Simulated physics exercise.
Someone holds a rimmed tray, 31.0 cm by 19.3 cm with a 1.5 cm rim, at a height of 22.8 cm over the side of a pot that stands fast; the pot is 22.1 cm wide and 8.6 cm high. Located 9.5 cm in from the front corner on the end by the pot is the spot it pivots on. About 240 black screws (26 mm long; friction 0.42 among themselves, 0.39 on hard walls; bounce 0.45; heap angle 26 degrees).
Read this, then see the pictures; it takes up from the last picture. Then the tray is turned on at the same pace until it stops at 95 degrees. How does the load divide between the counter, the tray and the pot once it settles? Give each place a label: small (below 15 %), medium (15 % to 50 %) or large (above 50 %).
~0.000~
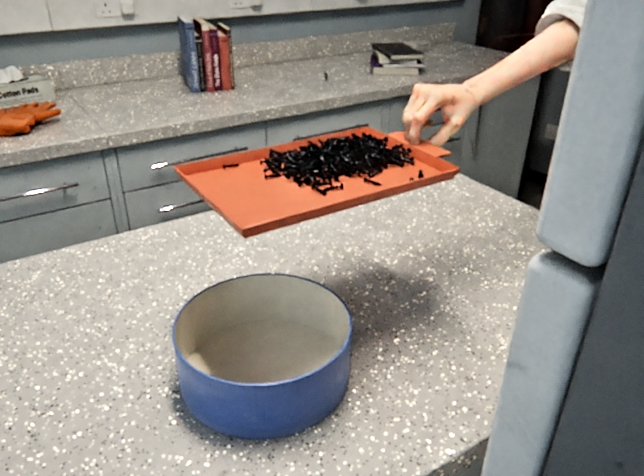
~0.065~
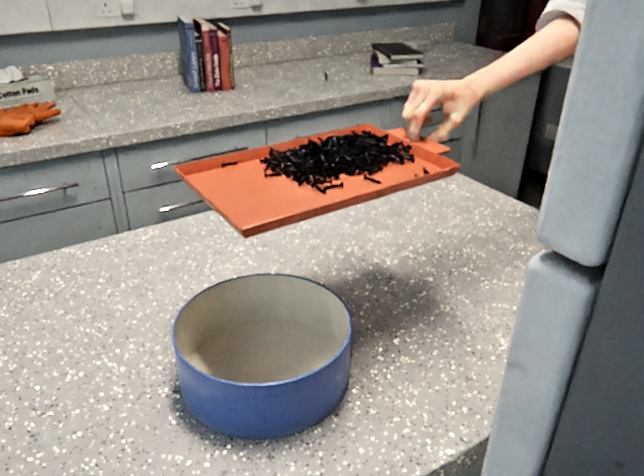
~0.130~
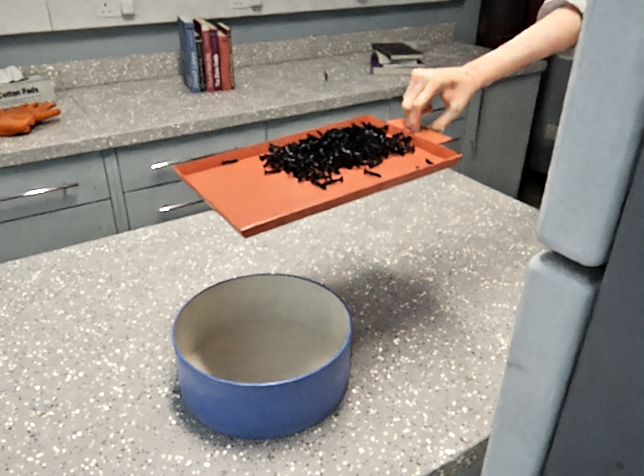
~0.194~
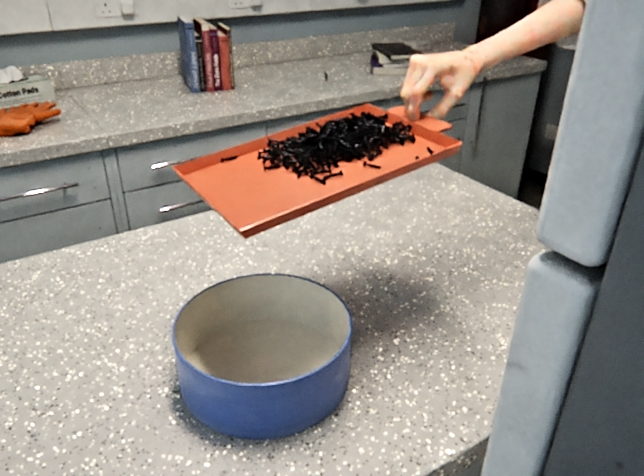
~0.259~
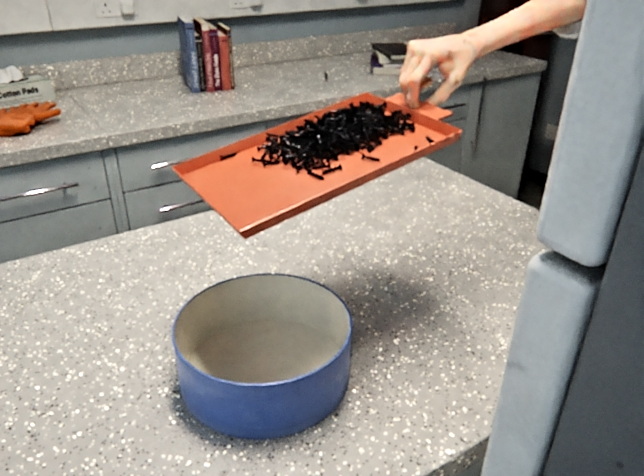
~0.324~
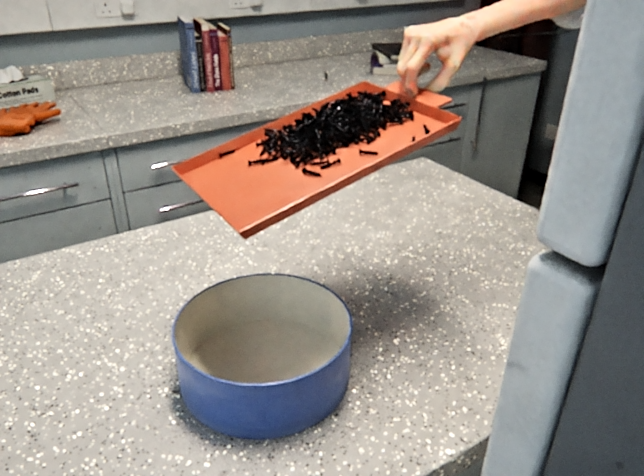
Shares by place: Counter large, tray small, pot medium.
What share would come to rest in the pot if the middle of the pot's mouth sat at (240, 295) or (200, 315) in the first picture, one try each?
That gives roughly 60 per cent and then 95 per cent.
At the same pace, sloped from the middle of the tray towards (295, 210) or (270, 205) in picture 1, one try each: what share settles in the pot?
100 and 80 %.
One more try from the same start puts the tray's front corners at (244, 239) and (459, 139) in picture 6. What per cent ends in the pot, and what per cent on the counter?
You'd end with pot at 100 and counter at 0.
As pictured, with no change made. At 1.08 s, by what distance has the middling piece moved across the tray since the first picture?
Displacement on the tray: Roughly 23 cm.
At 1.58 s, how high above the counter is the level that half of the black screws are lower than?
The halfway mark is near 0 cm.
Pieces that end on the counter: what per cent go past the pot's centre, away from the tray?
It comes to near 100 percent.
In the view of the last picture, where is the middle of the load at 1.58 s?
Load centre, approx.: (194, 356) px.
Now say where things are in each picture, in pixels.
The first frame shows tray tilt 0 degrees, front corners at (244, 225) and (455, 167); middle of the pieces at (339, 159); pot at (263, 321).
The second frame shows tray tilt 1 degrees, front corners at (244, 226) and (456, 164); middle of the pieces at (339, 157).
The third frame shows tray tilt 4 degrees, front corners at (243, 226) and (456, 154), lowest corner left front; middle of the pieces at (339, 150).
The fourth frame shows tray tilt 7 degrees, front corners at (243, 227) and (457, 142), lowest corner left front; middle of the pieces at (338, 143).
The fifth frame shows tray tilt 10 degrees, front corners at (242, 227) and (457, 130), lowest corner left front; middle of the pieces at (337, 135).
The sixth frame shows tray tilt 13 degrees, front corners at (241, 228) and (456, 118), lowest corner left front; middle of the pieces at (336, 127); pot at (263, 321). Its pace works out near 50 degrees a second.
After 1.08 s, tilt 52 degrees; the tray holds 65 %, the pot 0 %.
After 1.58 s, tilt 77 degrees; the tray holds 25 %, the pot 25 %.
After 2.15 s, tilt 95 degrees; the tray holds 0 %, the pot 40 %.
By 2.8 s all is still; counter 60 %, tray 0 %, pot 40 %.
